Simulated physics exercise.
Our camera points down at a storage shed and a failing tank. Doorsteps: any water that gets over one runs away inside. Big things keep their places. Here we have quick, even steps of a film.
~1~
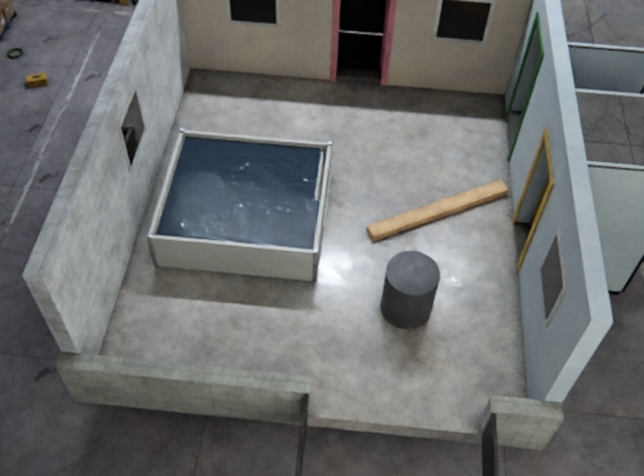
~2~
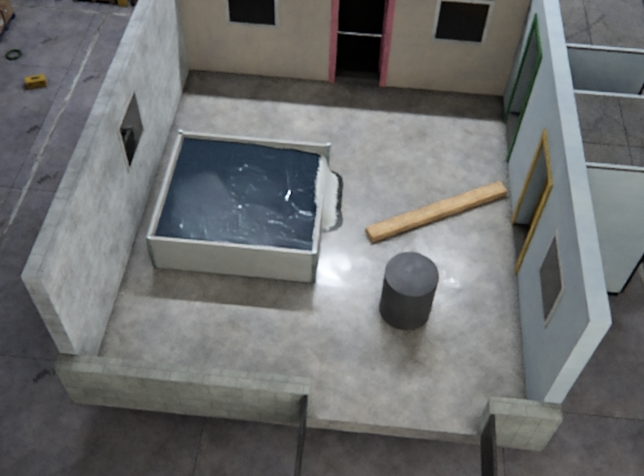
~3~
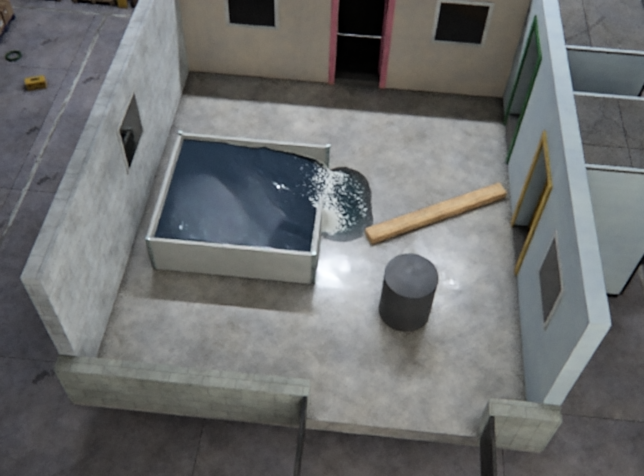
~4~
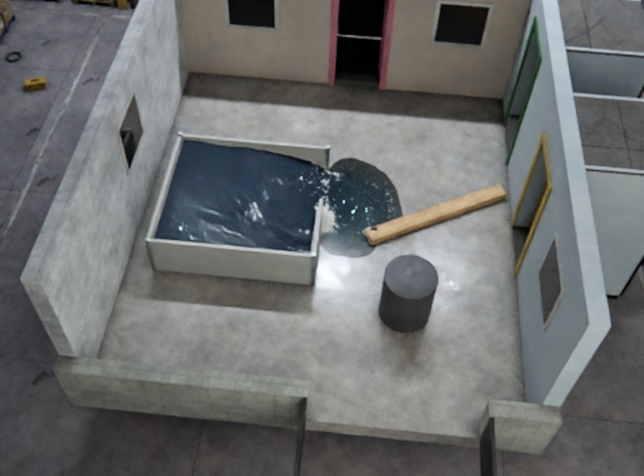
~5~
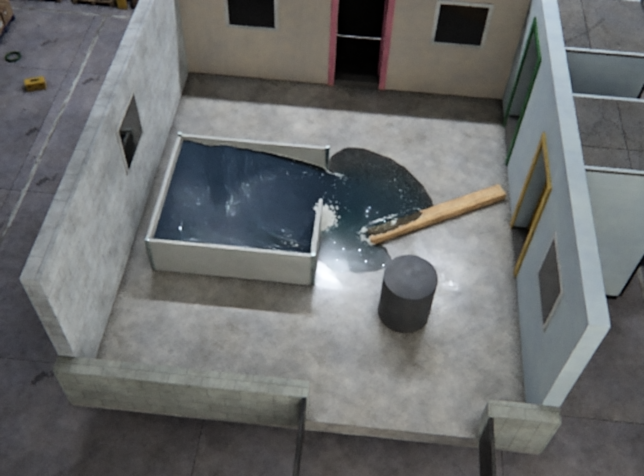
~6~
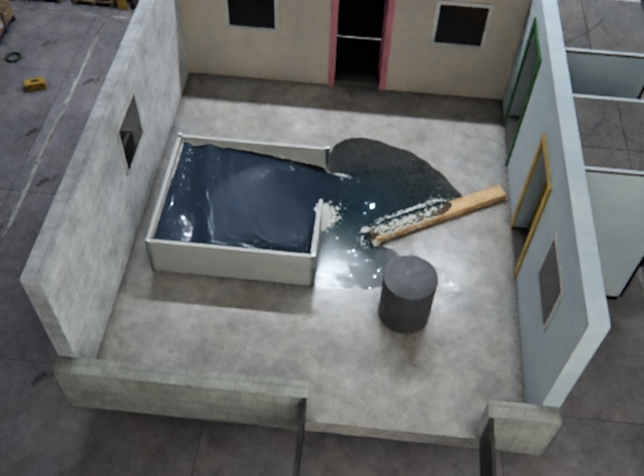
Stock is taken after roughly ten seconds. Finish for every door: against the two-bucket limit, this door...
The yellow door surpasses it; the pink door remains within it; the green door remains within it.
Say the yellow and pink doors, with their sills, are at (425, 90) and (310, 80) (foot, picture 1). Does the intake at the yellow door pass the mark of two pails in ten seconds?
In short: The yellow one is over.
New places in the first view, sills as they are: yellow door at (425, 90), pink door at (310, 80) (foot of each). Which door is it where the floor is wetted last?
The pink-painted one.
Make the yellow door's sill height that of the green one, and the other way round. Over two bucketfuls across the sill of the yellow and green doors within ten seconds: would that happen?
Door log - yellow stays inside the limit; green crosses the threshold.
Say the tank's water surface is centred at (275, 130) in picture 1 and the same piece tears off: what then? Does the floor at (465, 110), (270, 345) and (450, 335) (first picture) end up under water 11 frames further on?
Soaked, bone-dry, bone-dry.
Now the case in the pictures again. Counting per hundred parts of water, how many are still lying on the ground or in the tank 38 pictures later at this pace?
About 96 per cent.
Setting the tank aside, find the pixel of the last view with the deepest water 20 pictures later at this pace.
My best guess is roughly (495, 102).
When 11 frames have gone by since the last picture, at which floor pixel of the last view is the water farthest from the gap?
Estimated pixel: (495, 102).
A moment on, water covers 25 % of the floor; the yellow door not reached, the pink door not reached, the green door wet at the sill, nothing in.
Next, water covers 40 % of the floor; the yellow door under two buckets in, the pink door not reached, the green door wet at the sill, nothing in.
Then, water covers 45 % of the floor; the yellow door over two buckets in, the pink door wet at the sill, nothing in, the green door wet at the sill, nothing in.
Later, water covers 75 % of the floor; the yellow door over two buckets in, the pink door wet at the sill, nothing in, the green door under two buckets in.
In the end, water covers 90 % of the floor; the yellow door over two buckets in, the pink door wet at the sill, nothing in, the green door under two buckets in.
